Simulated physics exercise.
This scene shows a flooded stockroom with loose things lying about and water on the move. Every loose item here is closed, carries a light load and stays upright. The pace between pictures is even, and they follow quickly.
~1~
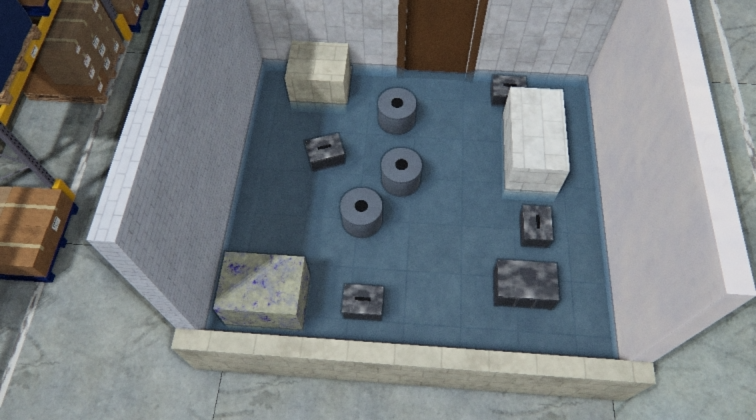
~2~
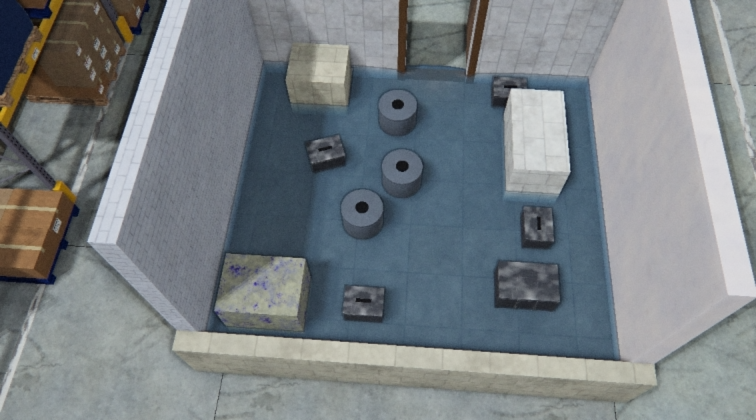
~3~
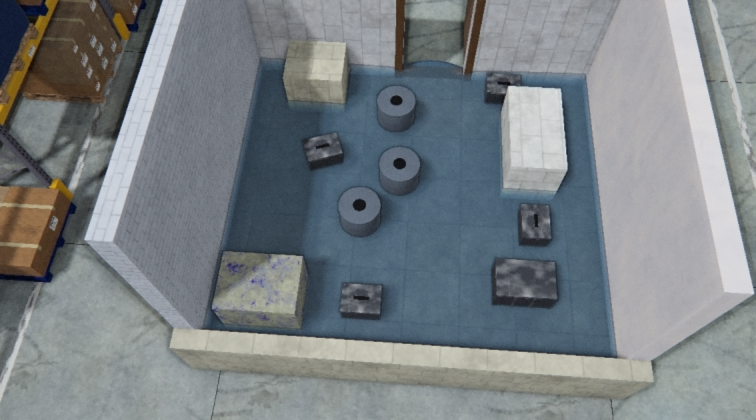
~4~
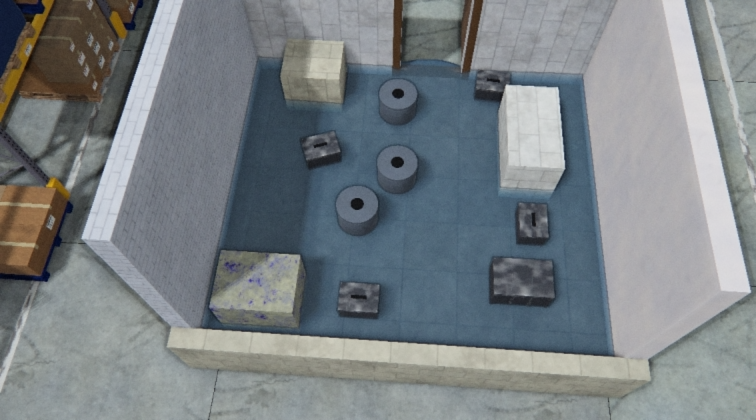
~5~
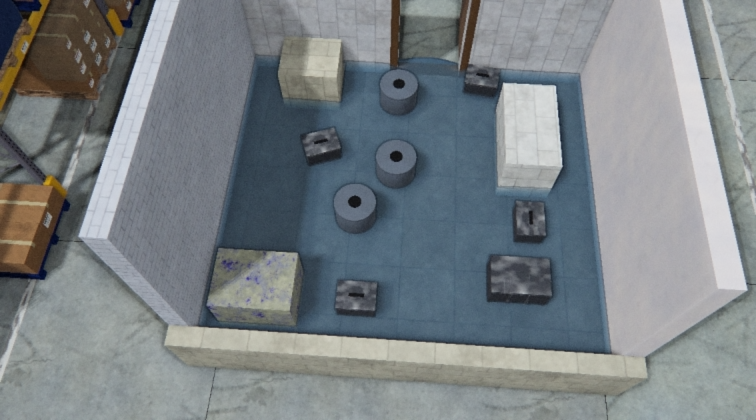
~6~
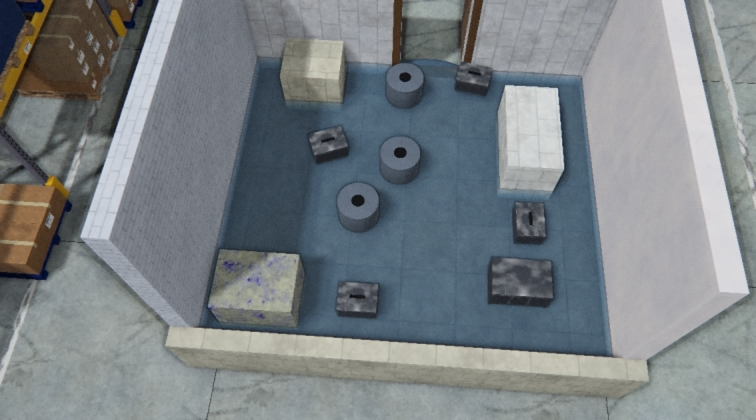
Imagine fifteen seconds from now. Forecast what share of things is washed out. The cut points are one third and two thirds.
Fraction: One third to two thirds.
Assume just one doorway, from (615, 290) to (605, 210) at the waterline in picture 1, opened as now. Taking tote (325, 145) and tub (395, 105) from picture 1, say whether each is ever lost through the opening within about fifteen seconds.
So, the first one never leaves, and the second one never leaves as well.
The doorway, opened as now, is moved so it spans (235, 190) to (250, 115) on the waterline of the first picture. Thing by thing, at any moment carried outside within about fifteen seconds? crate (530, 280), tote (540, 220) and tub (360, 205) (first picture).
Taking them in turn, the first is held back, the second is held back and the third is flushed away.
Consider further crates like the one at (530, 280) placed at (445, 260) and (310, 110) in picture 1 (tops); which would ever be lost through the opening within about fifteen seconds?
Result, in sequence: Never gets out; ends up outside.
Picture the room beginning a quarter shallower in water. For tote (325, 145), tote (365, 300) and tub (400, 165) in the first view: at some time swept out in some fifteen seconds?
In sequence they are removed, not removed and removed.
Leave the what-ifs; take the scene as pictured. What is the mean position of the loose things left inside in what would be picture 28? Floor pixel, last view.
What remains is centred near (432, 220).
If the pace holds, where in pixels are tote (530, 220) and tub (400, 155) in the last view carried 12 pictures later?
Look around pixels (512, 200) and (423, 77).
A moment on, 2 of 8 are out; 6 afloat.
Next, 2 of 8 are out; 6 afloat.
Later, 4 of 8 are out; 4 afloat.
In the end, 4 of 8 are out; 4 afloat.
